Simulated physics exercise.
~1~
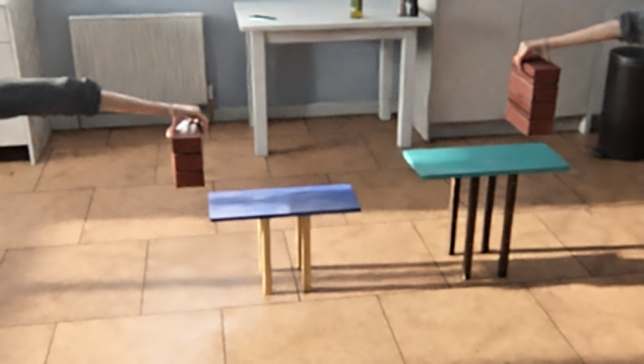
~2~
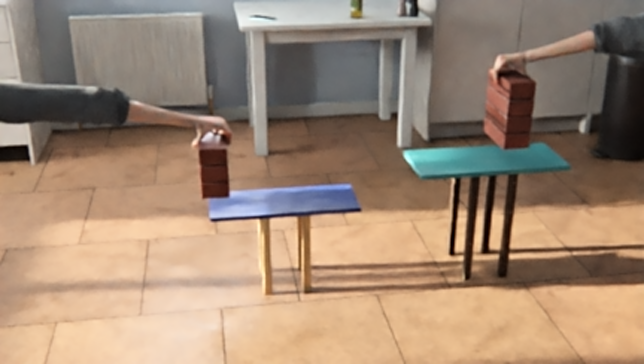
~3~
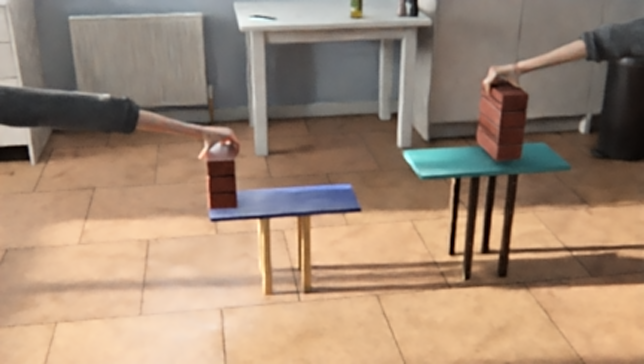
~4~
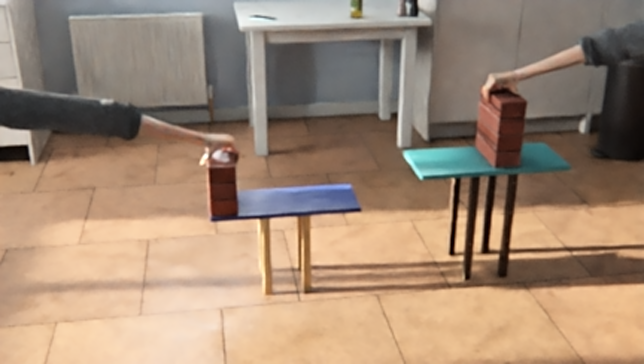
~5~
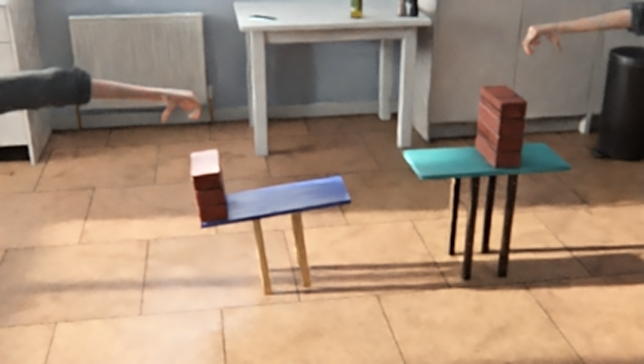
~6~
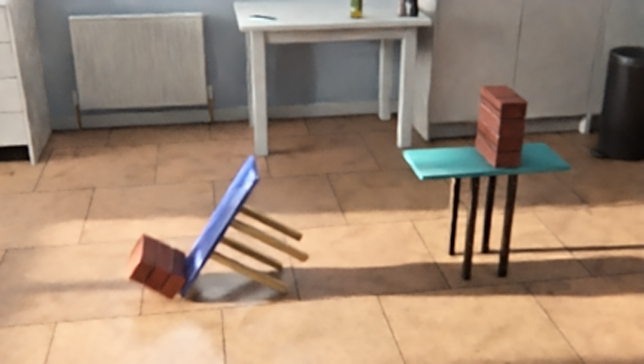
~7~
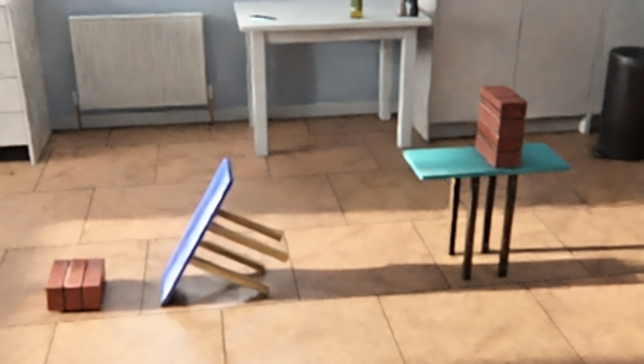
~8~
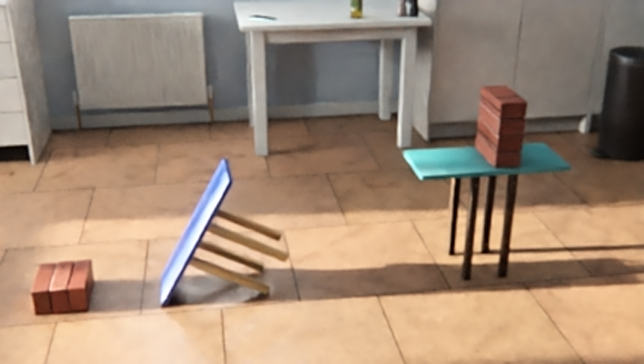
Two hands set brick stacks on small tables; the blue one tips over, the turquoise stands.
